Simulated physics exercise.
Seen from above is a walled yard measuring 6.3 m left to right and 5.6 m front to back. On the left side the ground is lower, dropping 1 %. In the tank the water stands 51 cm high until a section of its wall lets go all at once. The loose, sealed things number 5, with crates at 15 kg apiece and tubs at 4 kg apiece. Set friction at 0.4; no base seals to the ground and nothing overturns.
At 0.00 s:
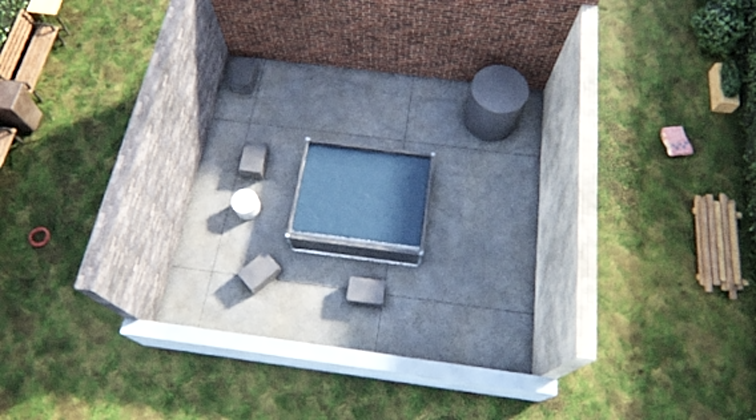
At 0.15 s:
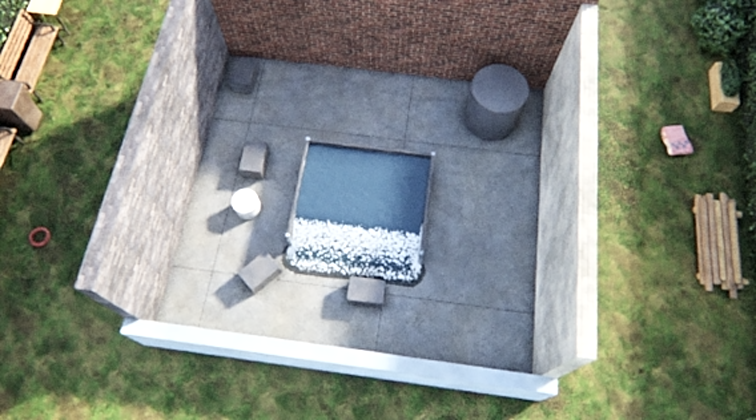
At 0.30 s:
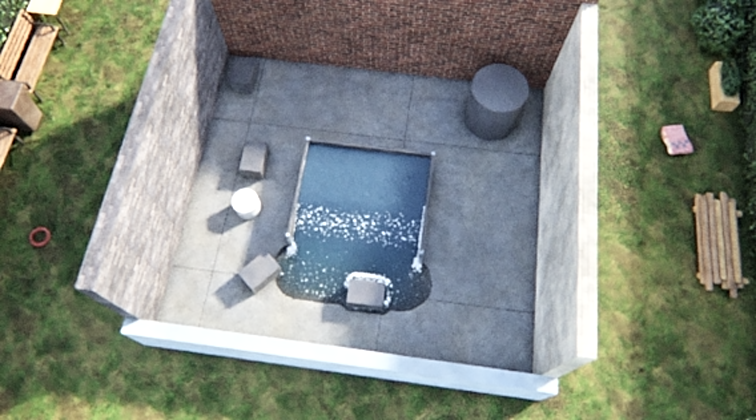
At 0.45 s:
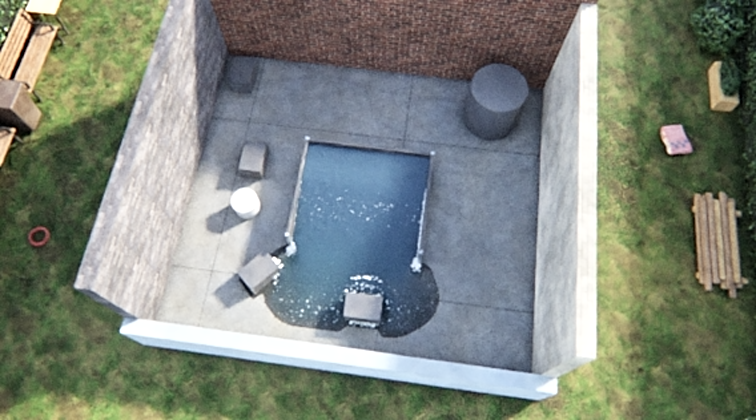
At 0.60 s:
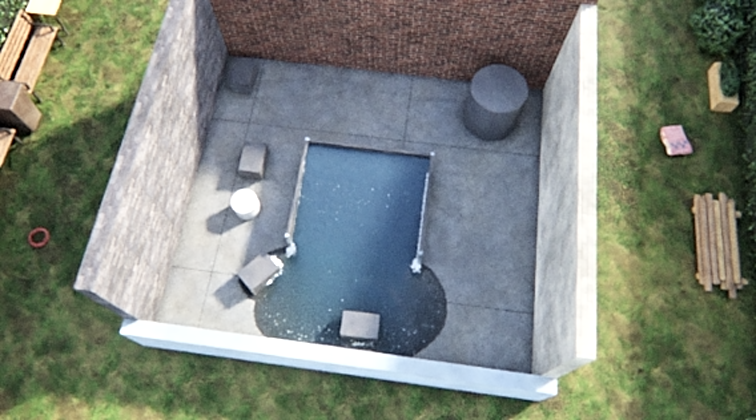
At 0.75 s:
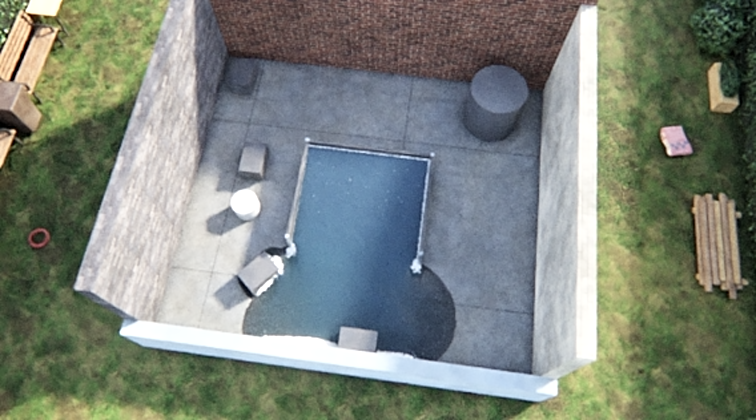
Blue water fills a rectangular tank in the middle of a grey-paved, walled yard, seen from high above with grass on both sides. Grey crates and a white tub sit left and front of the tank, with a large grey cylinder at back right, near the brick wall. The tank's front opens, water rushes out in white foam and spreads in a darkening pool, and the front crate slides towards the low white wall.
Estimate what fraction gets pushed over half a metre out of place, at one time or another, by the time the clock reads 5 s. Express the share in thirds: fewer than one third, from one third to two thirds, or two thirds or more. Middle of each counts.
From one third to two thirds.
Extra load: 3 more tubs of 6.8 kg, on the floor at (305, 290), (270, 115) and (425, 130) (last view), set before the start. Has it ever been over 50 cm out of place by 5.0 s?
Each in turn ends up beyond the limit, within the limit, within the limit.
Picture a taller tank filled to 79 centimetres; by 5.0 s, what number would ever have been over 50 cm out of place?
Count: 4.
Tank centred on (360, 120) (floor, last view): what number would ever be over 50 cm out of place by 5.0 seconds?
So the tally would be 3.
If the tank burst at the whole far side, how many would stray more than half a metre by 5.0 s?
Count: 2.
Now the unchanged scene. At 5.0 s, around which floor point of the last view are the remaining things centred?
The centre is close to (316, 169).
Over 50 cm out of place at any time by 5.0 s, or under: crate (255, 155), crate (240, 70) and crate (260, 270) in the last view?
First falling below it, second falling below it, third exceeding it.
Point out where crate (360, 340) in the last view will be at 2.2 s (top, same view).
Around (402, 339).
After 1.1 s 1 of 5 are over 50 cm from their spots; 1 afloat.
After 2.2 s 1 of 5 are over 50 cm from their spots; 1 afloat.
After 3.5 s 2 of 5 are over 50 cm from their spots; 2 afloat.
After 5.0 s 3 of 5 are over 50 cm from their spots, and 3 have been at some point; 3 afloat.
